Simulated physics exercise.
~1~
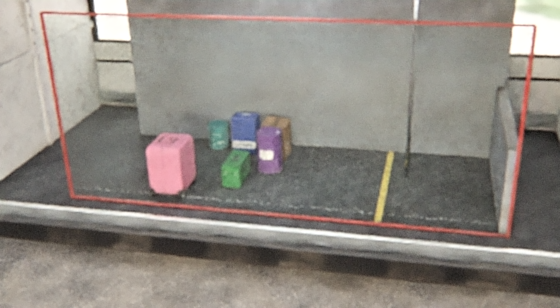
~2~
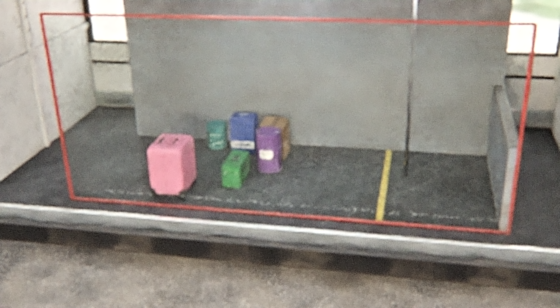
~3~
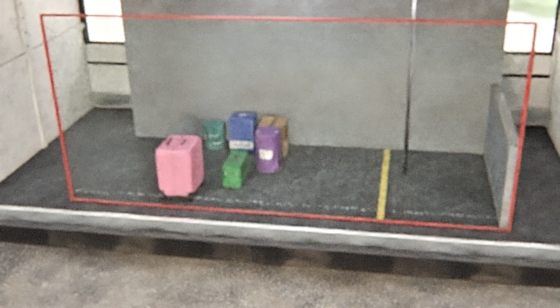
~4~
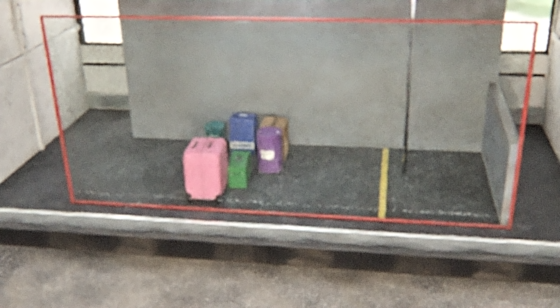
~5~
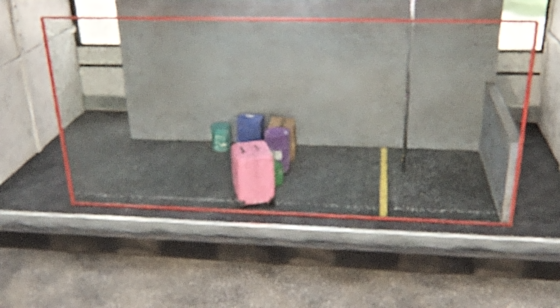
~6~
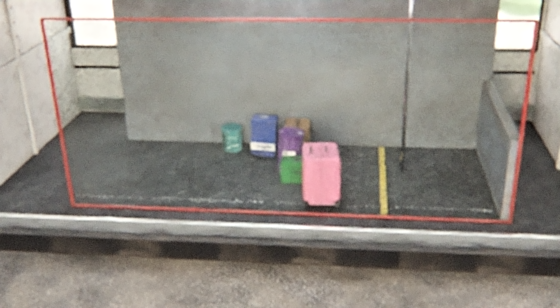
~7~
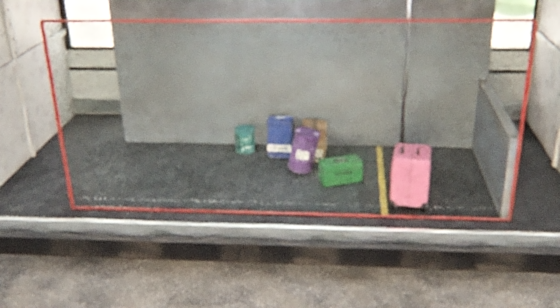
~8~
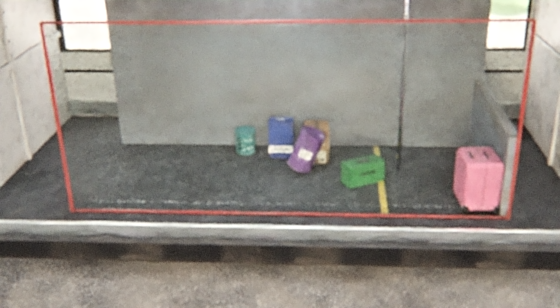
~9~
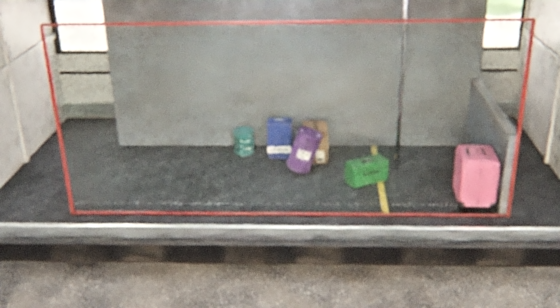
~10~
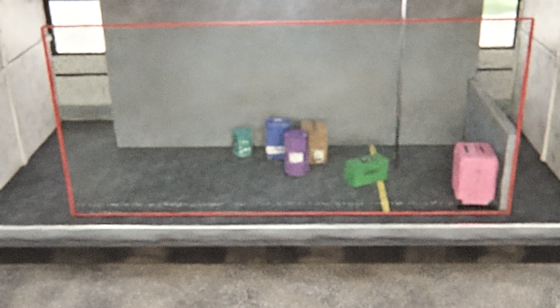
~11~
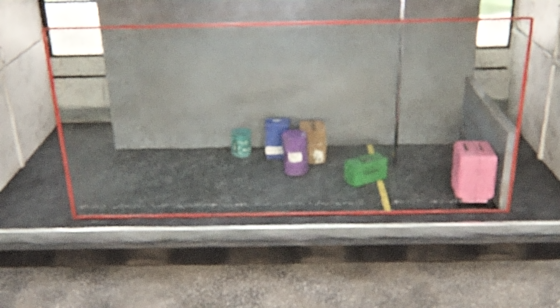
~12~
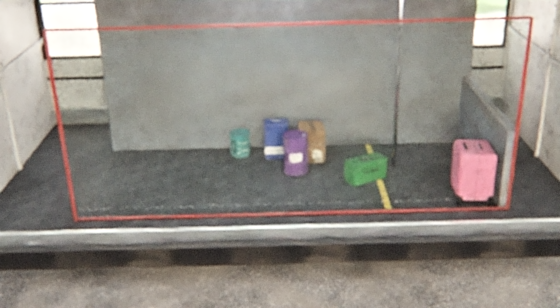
Pink wheeled case rolling right past huddled luggage and over a yellow line to the end wall, the others shifting right behind it.
